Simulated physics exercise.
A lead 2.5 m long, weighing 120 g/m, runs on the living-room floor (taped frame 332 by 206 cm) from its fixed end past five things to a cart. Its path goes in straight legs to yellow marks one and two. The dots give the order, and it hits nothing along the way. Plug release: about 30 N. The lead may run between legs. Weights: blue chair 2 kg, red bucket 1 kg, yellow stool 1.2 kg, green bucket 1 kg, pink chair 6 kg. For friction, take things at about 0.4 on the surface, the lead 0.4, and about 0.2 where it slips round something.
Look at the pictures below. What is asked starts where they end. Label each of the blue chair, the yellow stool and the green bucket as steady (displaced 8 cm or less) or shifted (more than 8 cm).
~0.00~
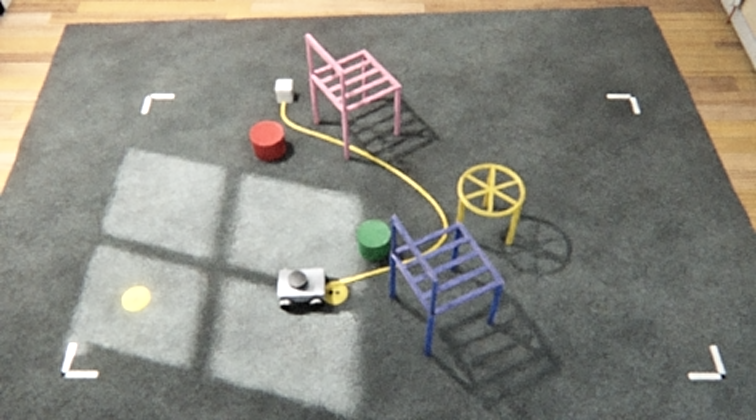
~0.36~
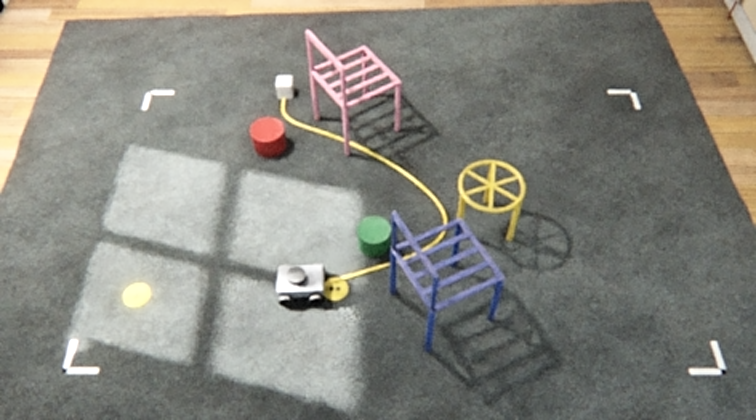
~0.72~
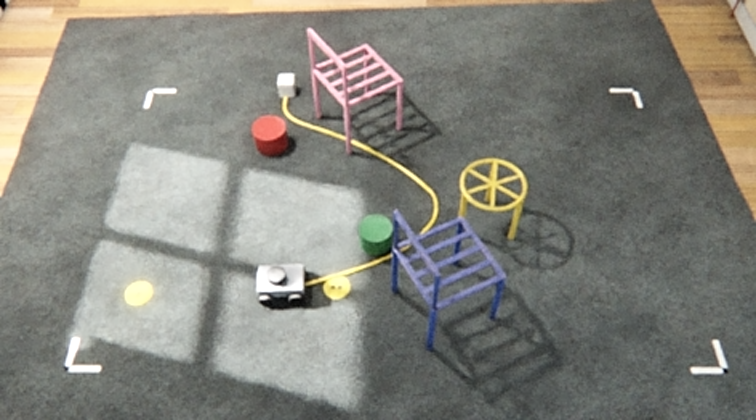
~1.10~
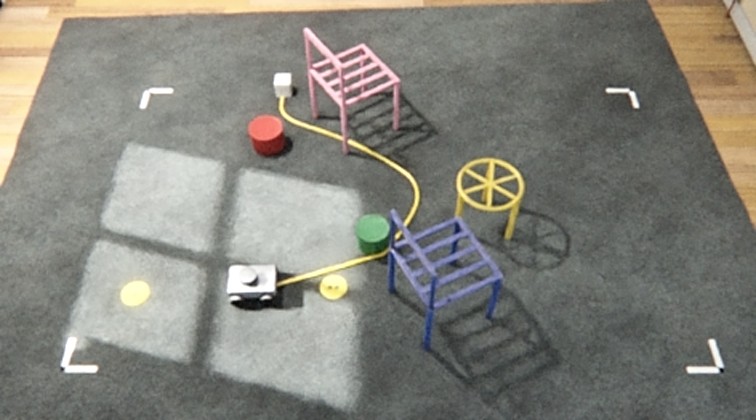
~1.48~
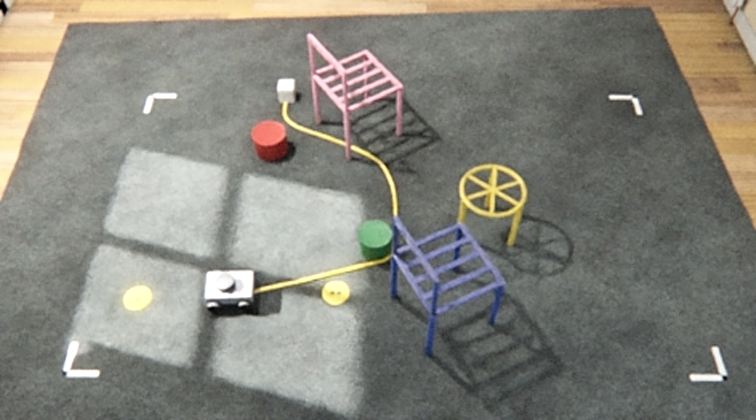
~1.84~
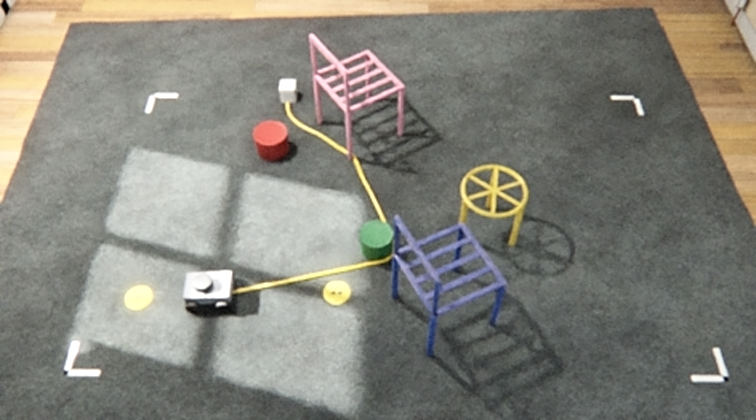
Labels: Blue chair - steady, yellow stool - steady, green bucket - shifted.
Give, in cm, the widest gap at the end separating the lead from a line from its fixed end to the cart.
50 cm.
By 3.0 s, cart at (146, 296), 2 N at the fixed end; green bucket 26 cm off its start.
By 4.1 s, cart at (206, 295), lead slack at the fixed end; green bucket 28 cm off its start.
By 5.2 s, cart at (278, 293), lead slack at the fixed end; green bucket 28 cm off its start at (331, 218).
By 6.4 s, cart at (336, 292), lead slack at the fixed end; green bucket 28 cm off its start.
By 6.8 s, cart at (336, 292), lead slack at the fixed end; green bucket 28 cm off its start at (331, 218), blue chair 0 cm off its start at (449, 267), yellow stool 0 cm off its start at (495, 190).
